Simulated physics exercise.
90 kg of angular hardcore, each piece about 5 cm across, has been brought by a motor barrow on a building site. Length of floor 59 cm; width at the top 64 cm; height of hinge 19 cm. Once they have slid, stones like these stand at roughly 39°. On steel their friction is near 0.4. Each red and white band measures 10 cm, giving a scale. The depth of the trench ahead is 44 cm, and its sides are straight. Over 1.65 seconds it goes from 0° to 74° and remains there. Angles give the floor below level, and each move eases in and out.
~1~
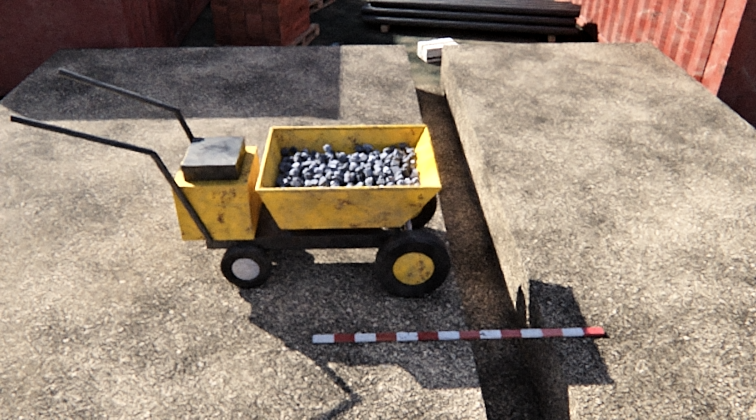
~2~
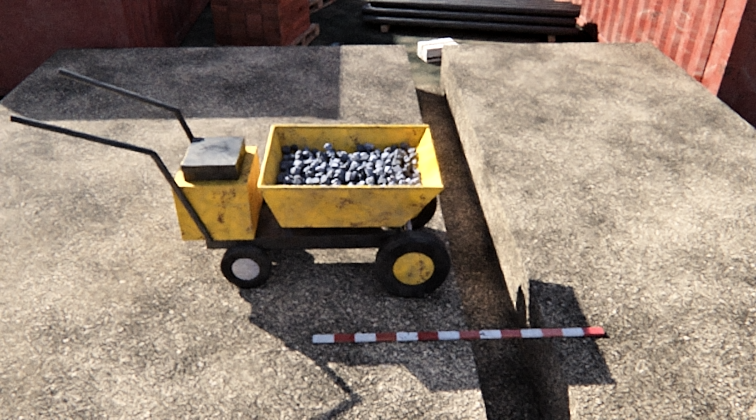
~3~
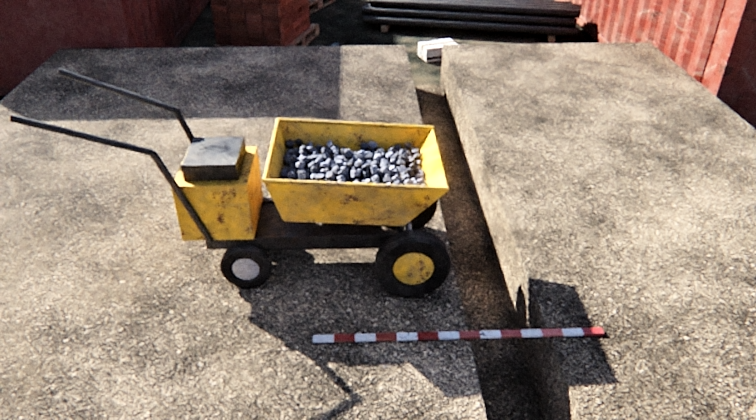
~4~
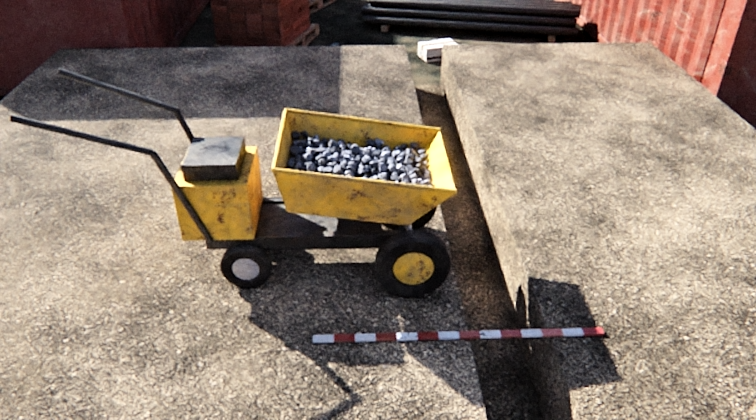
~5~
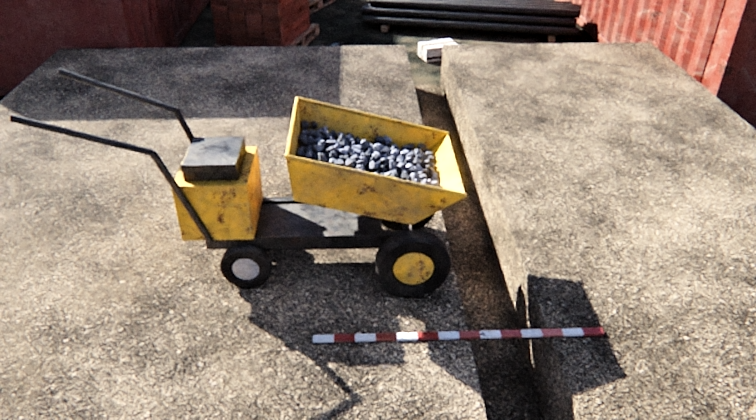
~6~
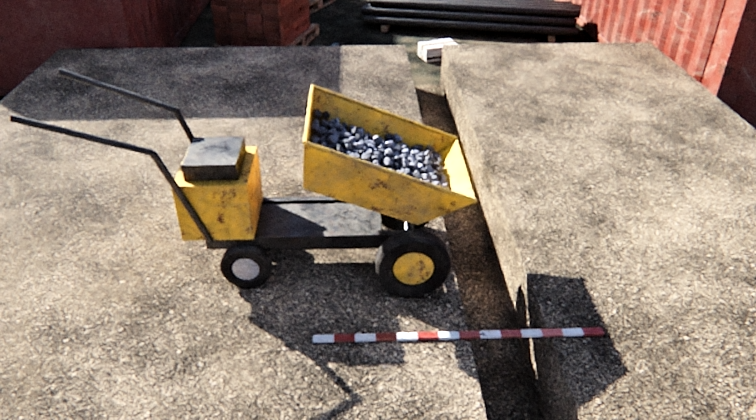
On a building site, a yellow barrow's skip full of dark stones tilts steadily to the right.
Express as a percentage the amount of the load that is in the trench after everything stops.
The amount is close to 61 per cent of the load.
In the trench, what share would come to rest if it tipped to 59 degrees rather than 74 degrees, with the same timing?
It would be near 10 per cent.
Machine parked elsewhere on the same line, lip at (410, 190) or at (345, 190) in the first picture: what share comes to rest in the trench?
About 90 and 45 per cent.
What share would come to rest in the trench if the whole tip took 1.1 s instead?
Then roughly 55 percent.
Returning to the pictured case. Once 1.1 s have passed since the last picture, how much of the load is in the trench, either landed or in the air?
About 15%.
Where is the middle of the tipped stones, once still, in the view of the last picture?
Centre estimate: Around (504, 303).
Then, 0.6 s after the last picture the floor is at 63°, 100 % in the skip; the foremost stones are at (494, 214).
Then, 1.1 s after the last picture the floor is at 74°, 69 % in the skip, 16 % in the trench, 16 % past the trench; the foremost stones are at (563, 258).
Then, 1.5 s after the last picture the floor is at 74°, 40 % in the skip, 28 % in the trench, 31 % past the trench; the foremost stones are at (609, 246).
Then, 3.5 s after the last picture the floor is at 74°, 8 % in the skip, 61 % in the trench, 30 % past the trench; the foremost stones are at (618, 246).
